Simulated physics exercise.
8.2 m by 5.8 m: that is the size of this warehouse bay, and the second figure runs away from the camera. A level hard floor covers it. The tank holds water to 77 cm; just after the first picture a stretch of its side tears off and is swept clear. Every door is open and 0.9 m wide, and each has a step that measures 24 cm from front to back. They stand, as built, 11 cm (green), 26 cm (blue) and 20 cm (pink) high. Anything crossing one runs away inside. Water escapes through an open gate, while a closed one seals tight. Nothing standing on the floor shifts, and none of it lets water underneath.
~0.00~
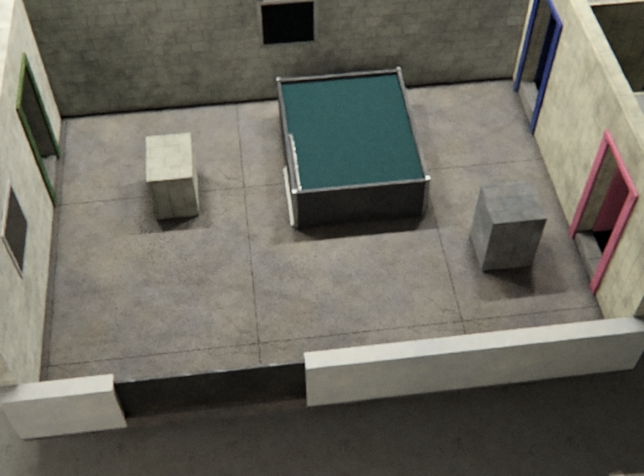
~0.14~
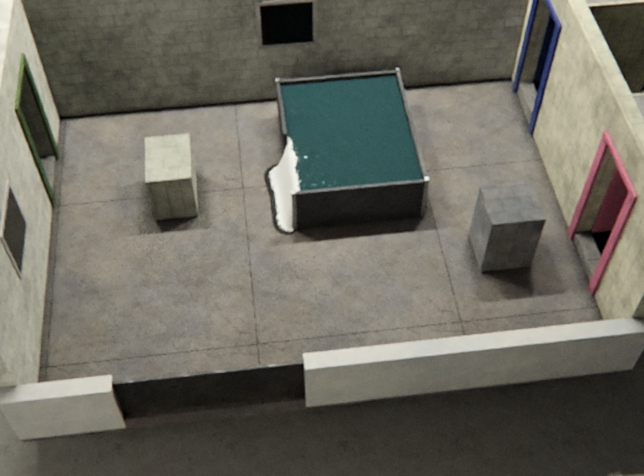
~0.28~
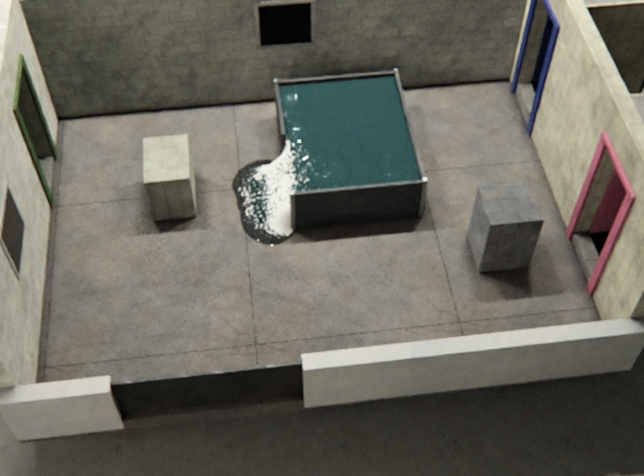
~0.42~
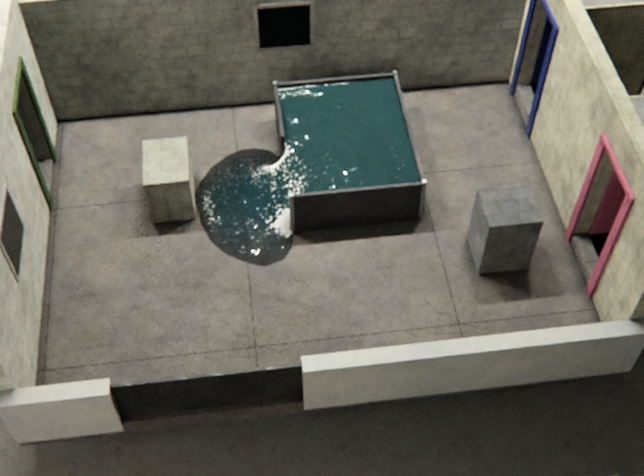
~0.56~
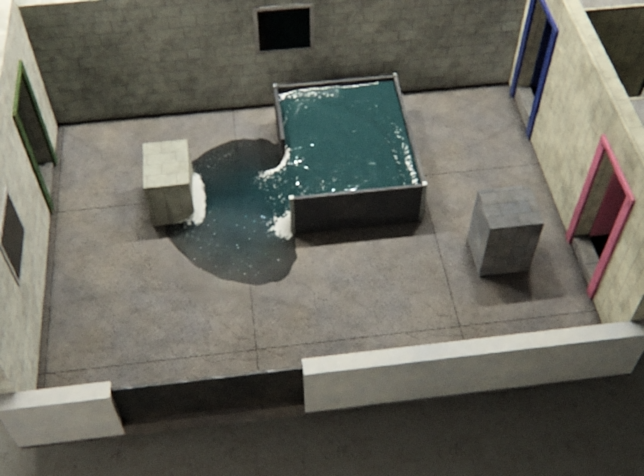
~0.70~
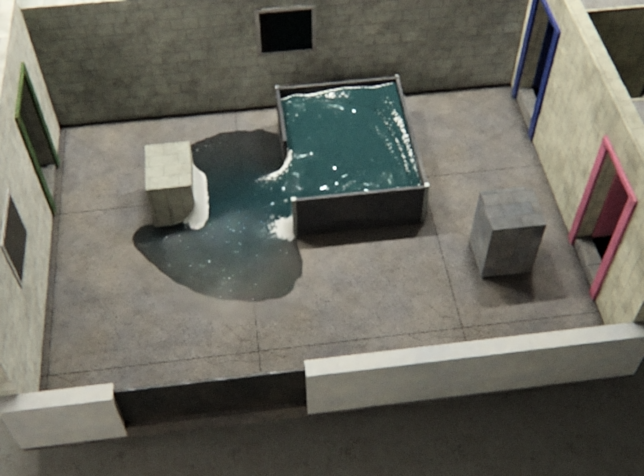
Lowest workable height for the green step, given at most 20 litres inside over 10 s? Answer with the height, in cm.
Roughly 14 cm.
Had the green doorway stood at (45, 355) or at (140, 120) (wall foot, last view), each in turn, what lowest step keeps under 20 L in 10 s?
You'd want about 24 cm there first, then about 14.0 cm.
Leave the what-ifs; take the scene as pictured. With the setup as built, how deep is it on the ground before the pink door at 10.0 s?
Lab note: Depth approx. 8.5 cm.
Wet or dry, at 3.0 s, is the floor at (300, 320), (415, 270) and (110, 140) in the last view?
Point 1: Bone dry; point 2: Bone dry; point 3: Awash.
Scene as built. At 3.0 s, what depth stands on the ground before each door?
Depths, in cm - green: 12, blue: 0, pink: 0.
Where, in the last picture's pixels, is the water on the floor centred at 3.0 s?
I'd put it close to (241, 215).
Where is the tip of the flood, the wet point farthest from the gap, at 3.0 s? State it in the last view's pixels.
(38, 422).
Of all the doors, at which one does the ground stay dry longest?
Answer: Pink door.
After 1.4 s water covers 30 % of the floor, deepest (50 cm) near (210, 212); it has not reached the green door.
After 3.0 s water covers 45 % of the floor, deepest (40 cm) near (56, 353); 12 cm at the green door, 0 litres in over its 11 cm step.
After 10.0 s water covers 100 % of the floor, deepest (14 cm) near (199, 214); 13 cm at the green door, 55 litres in over its 11 cm step.
At the green door as built, the water arrived by 2.4 s and peaked near 18 cm at 5.8 s.
With a step of 12 cm, 41 litres would have come in within the 10 s; with 16.5 cm, 8 litres. So under 20 litres takes about 14 cm.
